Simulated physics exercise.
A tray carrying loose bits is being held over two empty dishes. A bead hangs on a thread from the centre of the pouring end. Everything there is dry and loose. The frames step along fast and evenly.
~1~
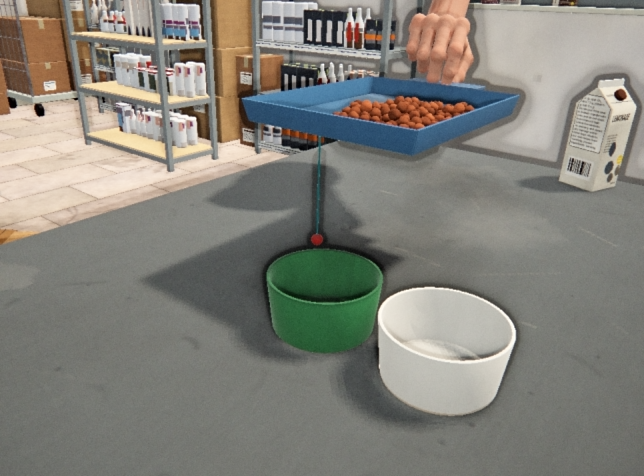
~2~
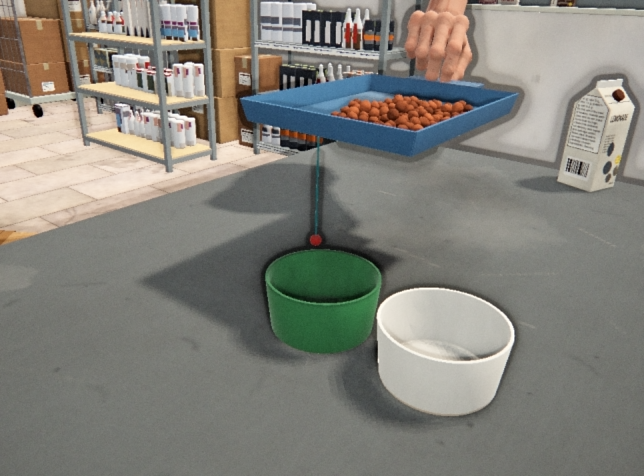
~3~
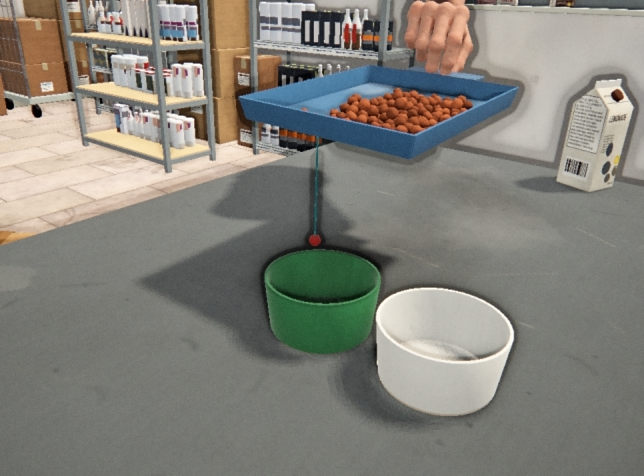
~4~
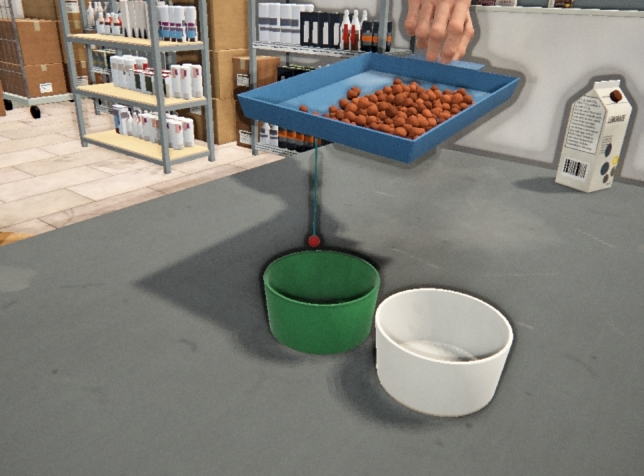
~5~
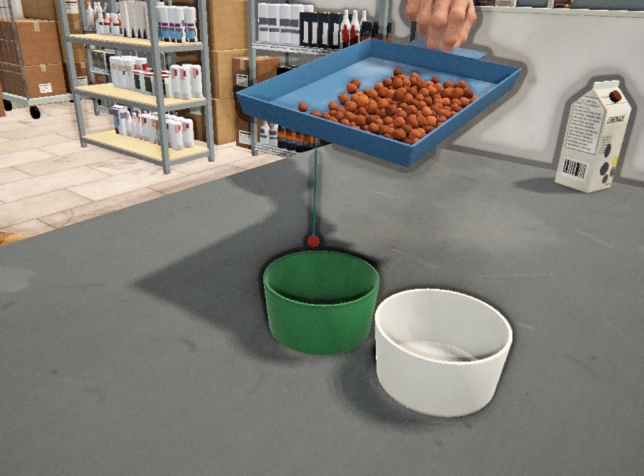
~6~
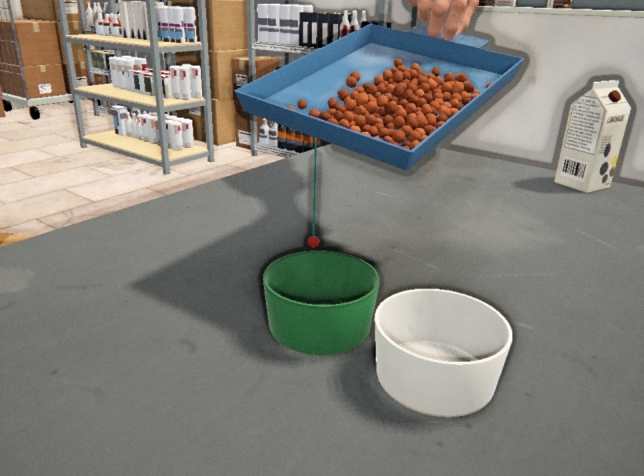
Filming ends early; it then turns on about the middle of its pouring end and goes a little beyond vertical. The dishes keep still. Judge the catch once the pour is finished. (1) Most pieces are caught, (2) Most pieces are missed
Option 1: Most pieces are caught.
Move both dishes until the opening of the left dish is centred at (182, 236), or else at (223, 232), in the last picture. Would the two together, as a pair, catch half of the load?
The pair would catch the lesser share the first time and the lesser share the second time.
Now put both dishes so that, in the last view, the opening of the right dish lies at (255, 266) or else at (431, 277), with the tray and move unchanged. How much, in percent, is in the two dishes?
You'd get near 0 per cent and afterwards near 30 per cent.
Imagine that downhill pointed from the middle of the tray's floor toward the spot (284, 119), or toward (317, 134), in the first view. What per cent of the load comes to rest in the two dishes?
Shares, approx.: 0 %, then 40 %.
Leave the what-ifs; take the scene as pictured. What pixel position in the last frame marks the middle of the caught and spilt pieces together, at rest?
I'd put the middle somewhere around (357, 332).
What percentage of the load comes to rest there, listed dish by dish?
In the left dish you'd find about 40 % of the load, and in the right dish about 20 %.
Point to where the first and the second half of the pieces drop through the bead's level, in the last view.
Roughly (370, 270) first, then roughly (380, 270).
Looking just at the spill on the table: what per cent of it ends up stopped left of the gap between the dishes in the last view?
I'd guess close to 40 %.
Shortly afterwards, tray tipped steeply; all but a few on the tray; only a few in the air.
Next, tray tipped right over; the bulk on the tray; a little in the right dish; only a few in the left dish; only a few outside both; a little in the air.
Some moments later, tray tipped past a quarter turn; near a quarter in the right dish; near half in the left dish; near a third outside both.
In the end, tray tipped past a quarter turn; near a quarter in the right dish; near half in the left dish; near a third outside both.
